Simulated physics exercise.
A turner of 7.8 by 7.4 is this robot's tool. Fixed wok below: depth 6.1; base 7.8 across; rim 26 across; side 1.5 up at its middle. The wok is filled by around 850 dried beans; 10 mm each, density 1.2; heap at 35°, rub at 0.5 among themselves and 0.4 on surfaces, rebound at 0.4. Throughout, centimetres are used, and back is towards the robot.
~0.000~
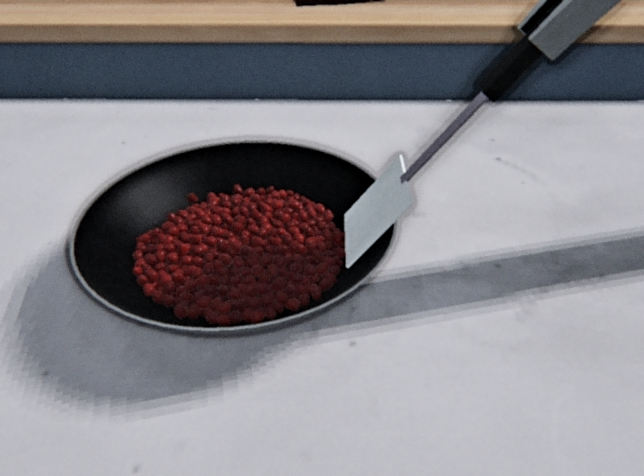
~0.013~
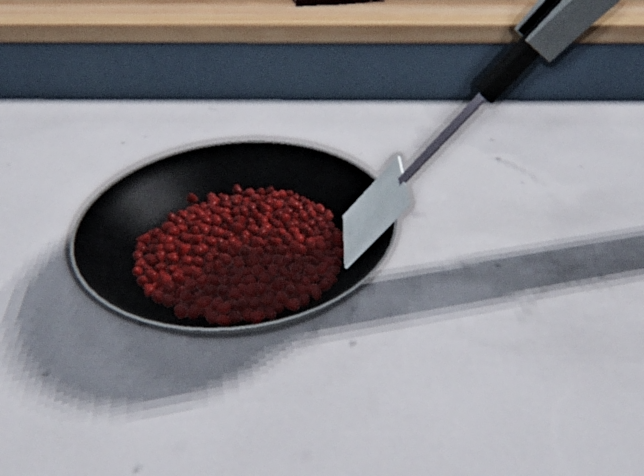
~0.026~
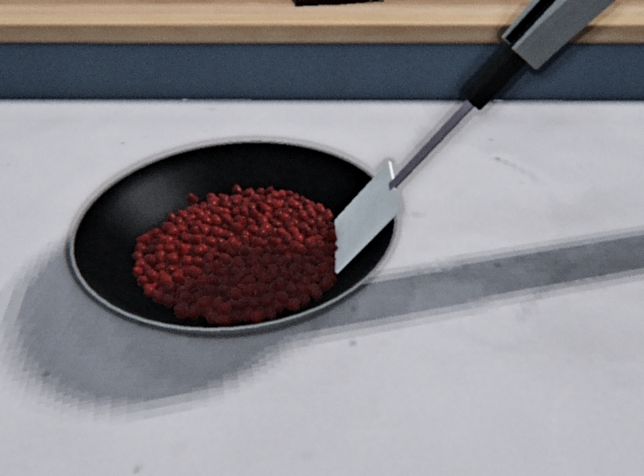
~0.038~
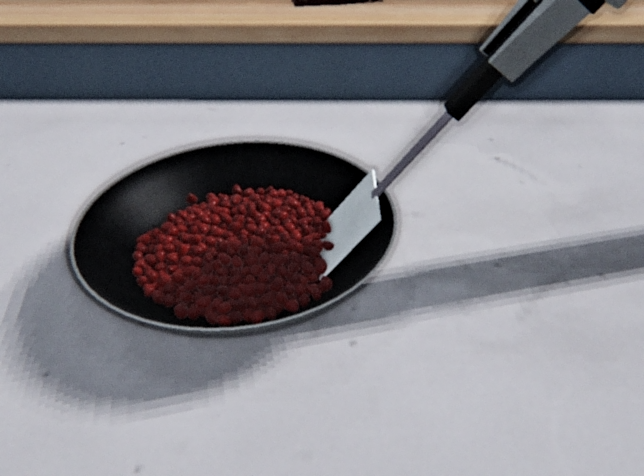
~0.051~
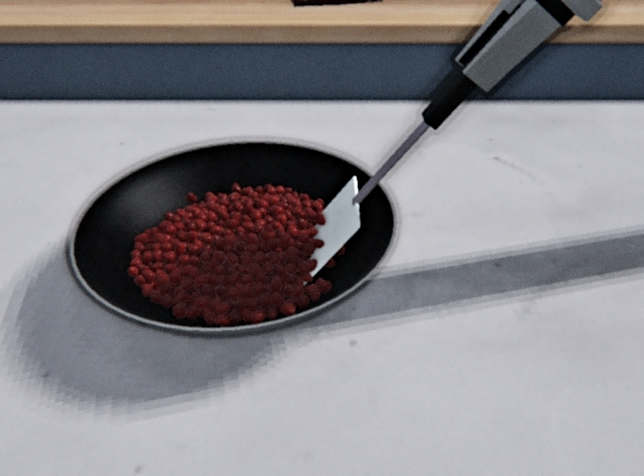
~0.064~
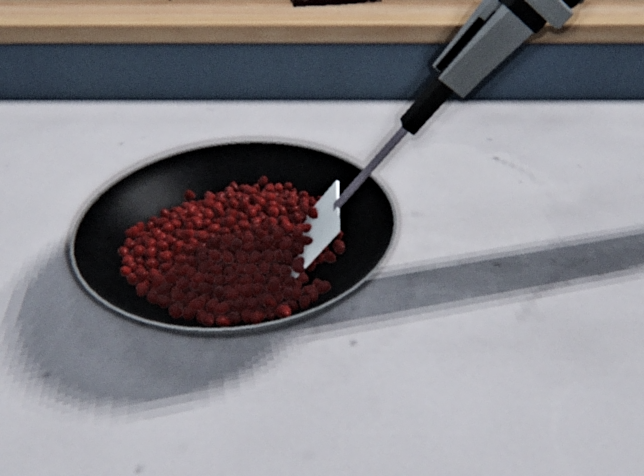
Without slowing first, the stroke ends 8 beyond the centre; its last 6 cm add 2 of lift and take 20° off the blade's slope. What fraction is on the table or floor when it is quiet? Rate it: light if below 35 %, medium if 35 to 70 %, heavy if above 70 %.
Rating: Medium.
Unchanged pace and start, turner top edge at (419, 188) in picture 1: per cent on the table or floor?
Near 40 in a hundred.
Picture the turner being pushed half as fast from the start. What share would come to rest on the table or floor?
It would be roughly 20 percent.
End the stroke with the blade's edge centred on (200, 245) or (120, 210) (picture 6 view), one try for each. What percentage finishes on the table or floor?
Try 1: Approx. 5 %; try 2: Approx. 50 %.
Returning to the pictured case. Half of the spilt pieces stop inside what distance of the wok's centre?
About 30 centimetres.
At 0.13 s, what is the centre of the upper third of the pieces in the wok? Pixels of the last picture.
Centre: Roughly (170, 215) in the last picture.
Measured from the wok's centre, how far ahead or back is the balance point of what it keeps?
The balance point is about 2.5 cm ahead.
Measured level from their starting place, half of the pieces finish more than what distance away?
Somewhere around 11 centimetres, I'd say.
After 0.09 s, sloping 54°, highest piece 7 above the table; 853 in the wok.
After 0.13 s, sloping 48°, highest piece 9 above the table; 850 in the wok, 3 on the blade or in flight.
After 0.34 s, sloping 34°, highest piece 15 above the table; 444 in the wok, 117 on the table or floor, 292 on the blade or in flight.
After 1.39 s, sloping 34°, highest piece 5 above the table; 443 in the wok, 410 on the table or floor.
At rest, 443 in the wok, 410 on the table or floor. That is 48 % on the table or floor.
